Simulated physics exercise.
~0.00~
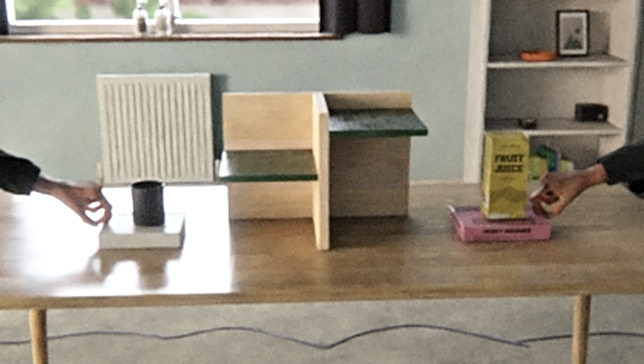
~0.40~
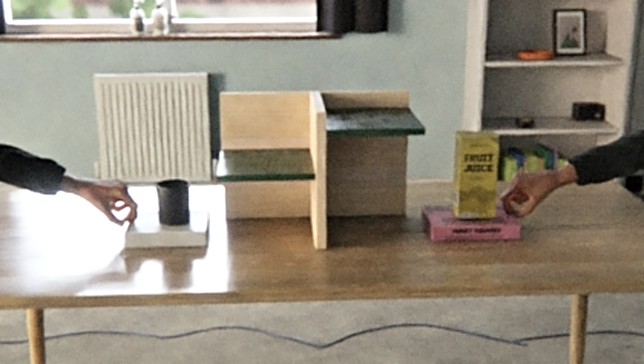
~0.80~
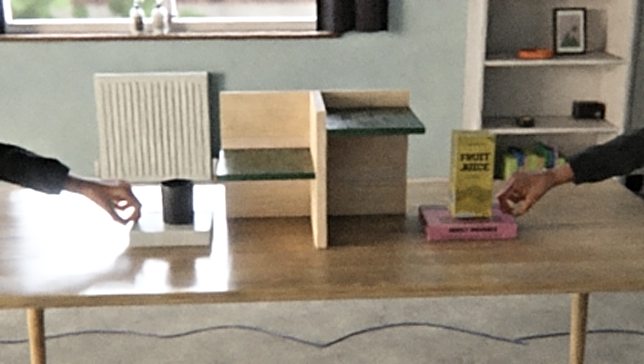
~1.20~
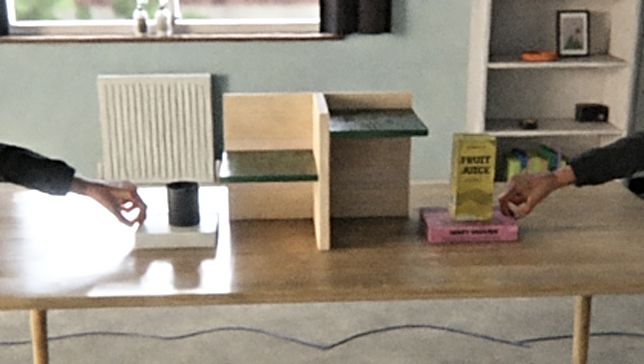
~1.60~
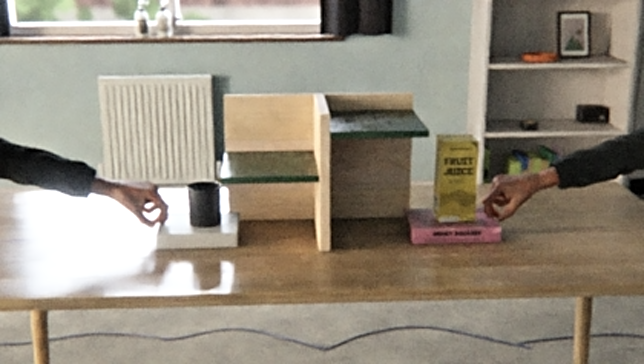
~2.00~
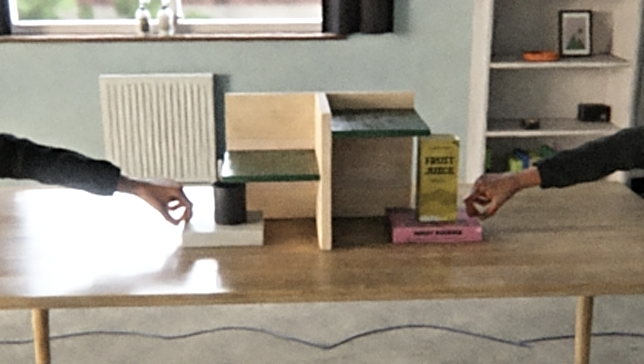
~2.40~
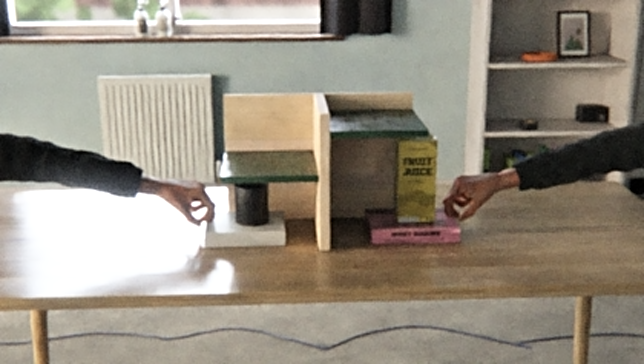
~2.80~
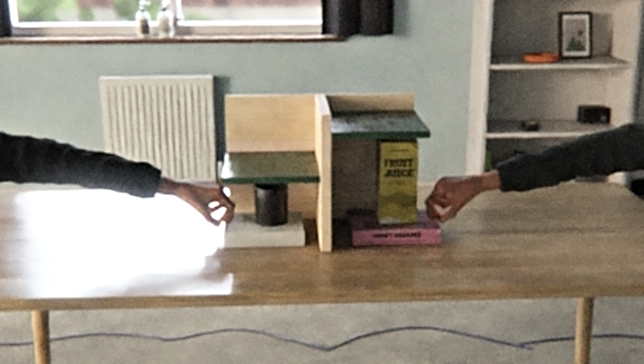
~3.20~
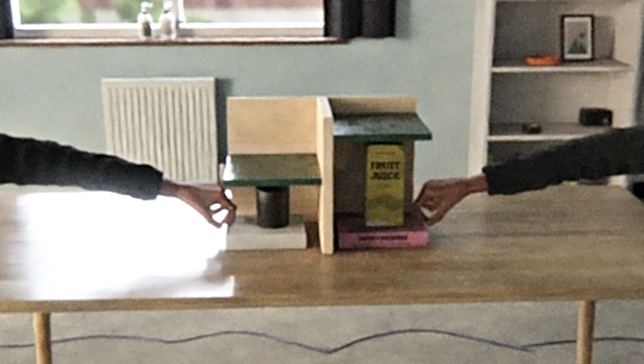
Two hands sliding a black beaker on a white tray and a yellow juice carton on a pink packet inward beneath shelves.
